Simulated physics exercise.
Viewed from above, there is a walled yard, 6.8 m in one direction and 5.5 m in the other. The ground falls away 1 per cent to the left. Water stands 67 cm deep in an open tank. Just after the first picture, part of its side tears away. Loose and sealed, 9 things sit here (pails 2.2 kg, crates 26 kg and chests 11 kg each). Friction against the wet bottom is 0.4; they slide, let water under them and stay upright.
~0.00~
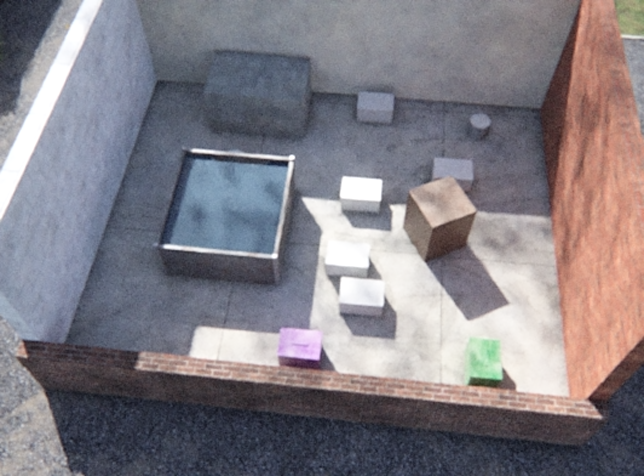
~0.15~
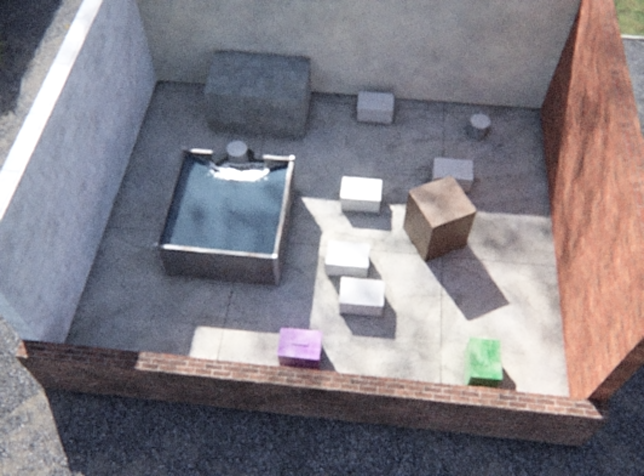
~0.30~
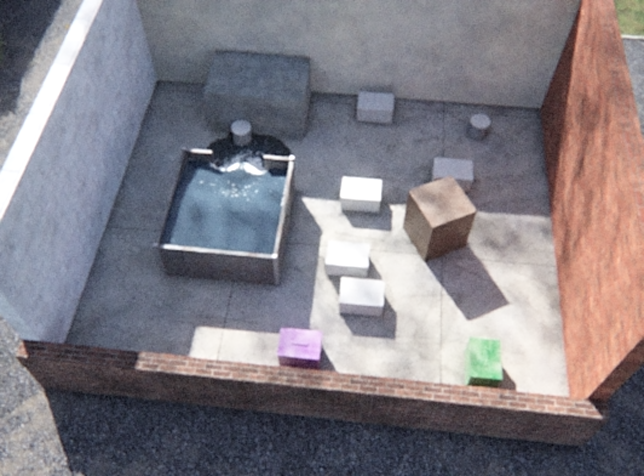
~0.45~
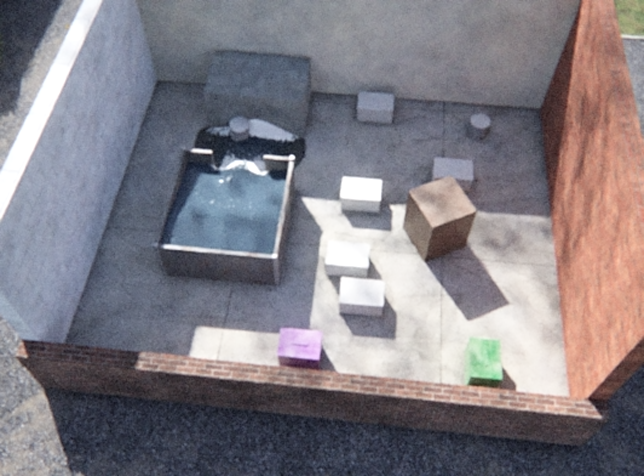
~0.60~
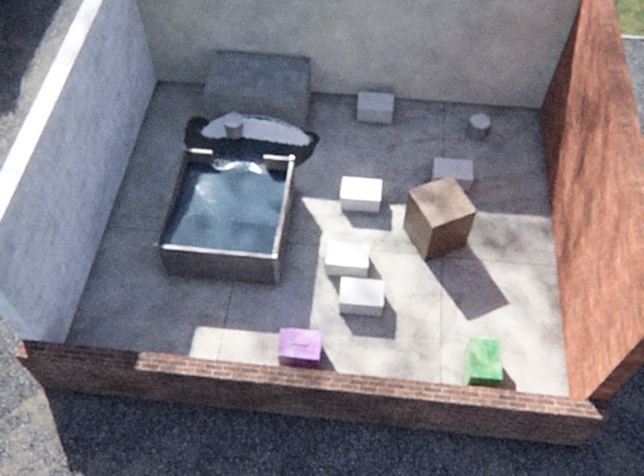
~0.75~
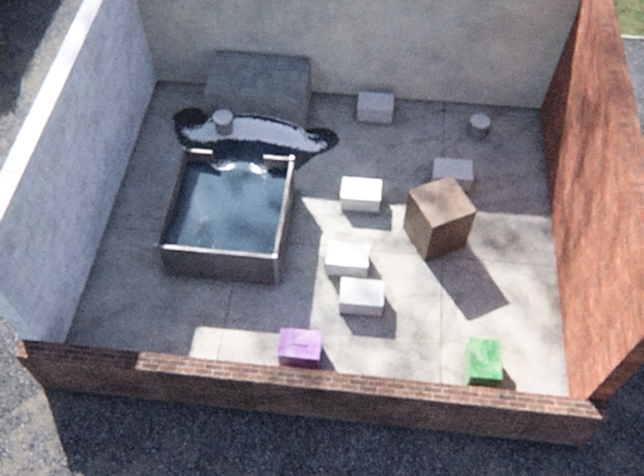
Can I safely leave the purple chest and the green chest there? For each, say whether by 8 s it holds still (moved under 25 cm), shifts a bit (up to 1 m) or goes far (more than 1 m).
At the end, my guess is the purple chest shifts a moderate distance; my guess is the green chest remains near its start.
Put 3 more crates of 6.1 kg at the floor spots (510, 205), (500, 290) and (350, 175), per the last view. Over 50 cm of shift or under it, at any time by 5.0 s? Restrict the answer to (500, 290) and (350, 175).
In the order asked: Shy of the mark; clear of the mark.
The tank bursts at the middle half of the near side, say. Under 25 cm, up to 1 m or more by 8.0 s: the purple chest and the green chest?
Well, the purple chest goes a long way and the green chest goes a long way.
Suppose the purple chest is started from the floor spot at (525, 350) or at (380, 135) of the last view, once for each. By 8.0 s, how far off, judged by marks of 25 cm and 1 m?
Run one, it remains planted; run two, it gets swept far.
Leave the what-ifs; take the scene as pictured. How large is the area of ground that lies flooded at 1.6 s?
About 11.0 m2.
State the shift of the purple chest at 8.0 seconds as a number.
It's about 60 cm away.
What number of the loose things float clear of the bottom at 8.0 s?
It comes to 2.
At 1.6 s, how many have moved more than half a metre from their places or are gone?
Count then: 1.
After 1.6 s the purple chest is near (300, 343), 0.0 m from its start, aground; the green chest is near (486, 358), 0.0 m from its start, aground; 1 afloat.
After 3.6 s the purple chest is near (300, 343), 0.0 m from its start, aground; the green chest is near (486, 358), 0.0 m from its start, aground; 1 afloat.
After 5.6 s the purple chest is near (300, 343), 0.0 m from its start, aground; the green chest is near (486, 358), 0.0 m from its start, aground; 2 afloat.
After 8.0 s the purple chest is near (346, 343), 0.6 m from its start, aground; the green chest is near (486, 358), 0.0 m from its start, aground; 2 afloat.
